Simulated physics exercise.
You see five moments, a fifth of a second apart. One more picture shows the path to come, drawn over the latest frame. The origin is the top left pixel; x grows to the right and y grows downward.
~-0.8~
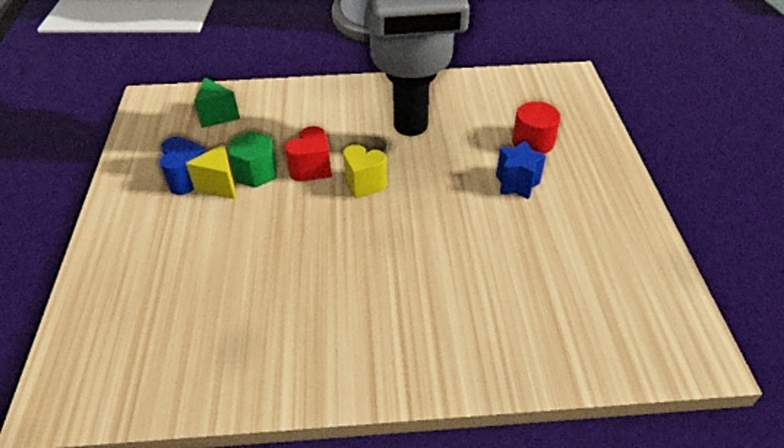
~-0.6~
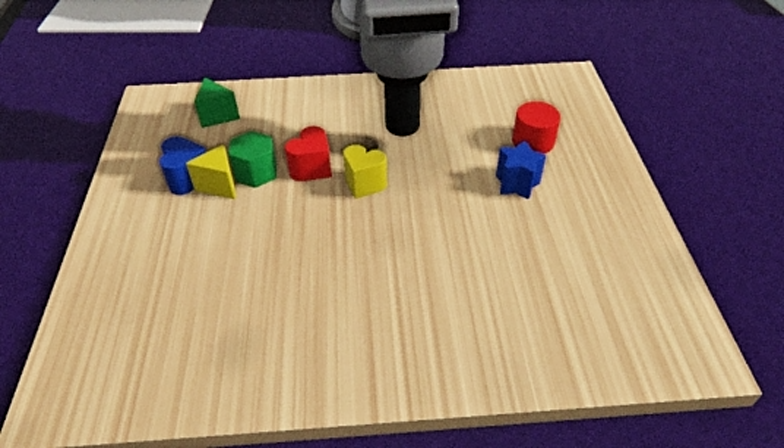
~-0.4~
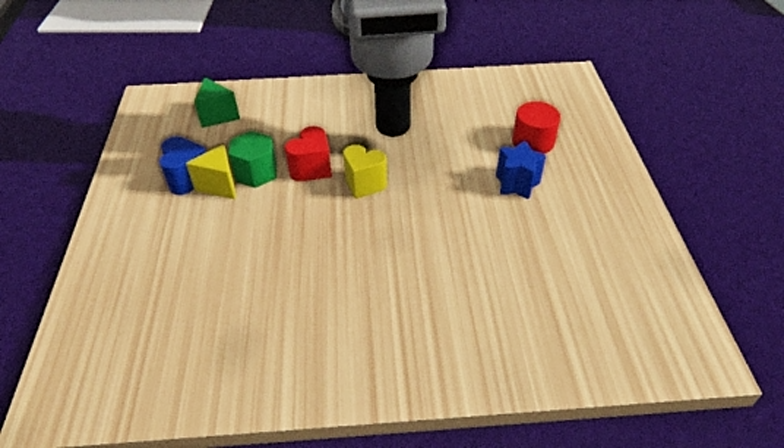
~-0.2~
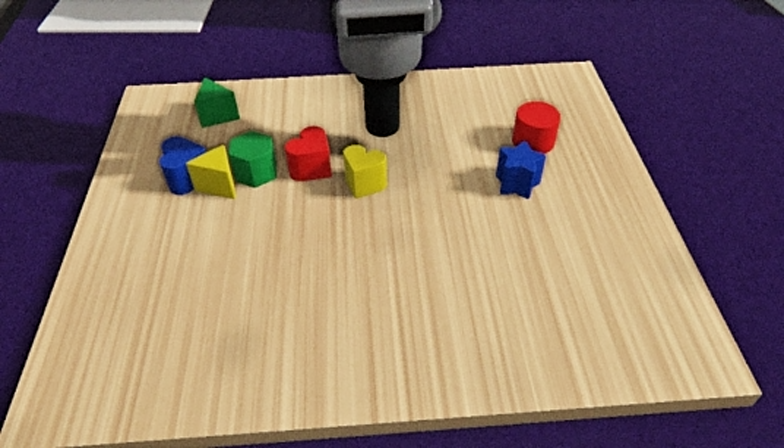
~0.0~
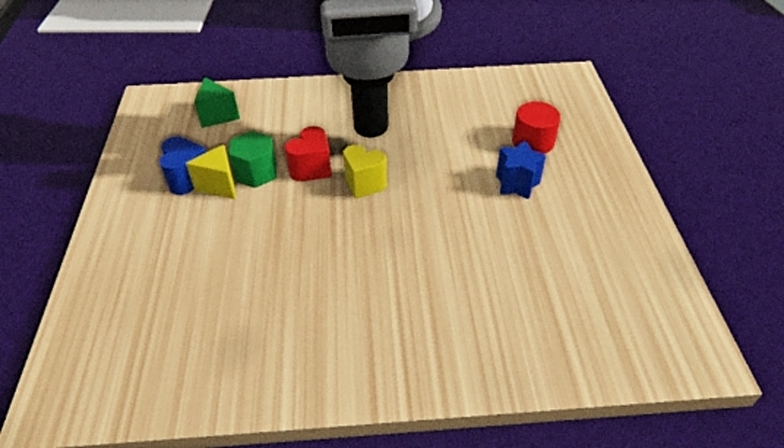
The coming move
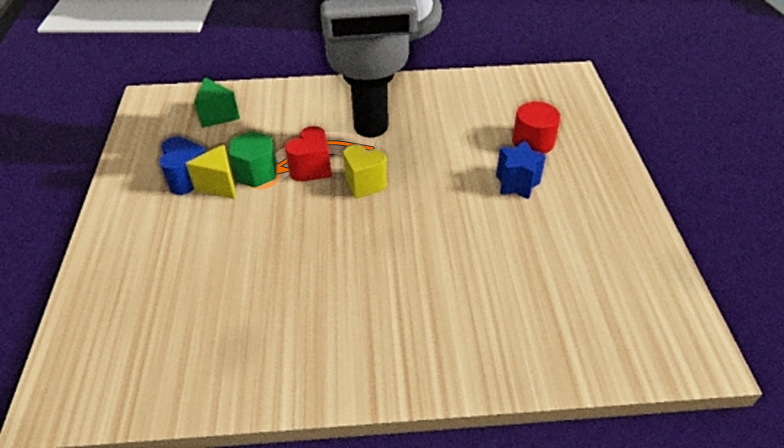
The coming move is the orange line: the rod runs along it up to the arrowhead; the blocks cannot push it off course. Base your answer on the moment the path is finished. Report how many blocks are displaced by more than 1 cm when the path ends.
The push will move three blocks or more.
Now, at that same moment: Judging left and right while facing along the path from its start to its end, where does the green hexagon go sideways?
It moves left.
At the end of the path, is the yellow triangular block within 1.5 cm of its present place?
I expect not.
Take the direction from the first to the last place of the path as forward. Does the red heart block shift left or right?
Facing from start to end, it shifts left.
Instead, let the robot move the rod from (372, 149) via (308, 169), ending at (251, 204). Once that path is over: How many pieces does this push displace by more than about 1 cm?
My best guess is that three blocks or more move over 1 cm.
The drawn path runs from (372, 149) through (332, 143) and (295, 155) to (262, 177).
What follows on the original path. One third of the way, rod (329, 123); nothing pushed yet.
Two thirds of the way, rod (291, 135); red heart block (294, 154), turned 55° anticlockwise.
At the end, rod (257, 157); yellow triangular block (176, 175); green hexagon (215, 163); red heart block (281, 166), turned 115° anticlockwise; yellow heart block not moved.
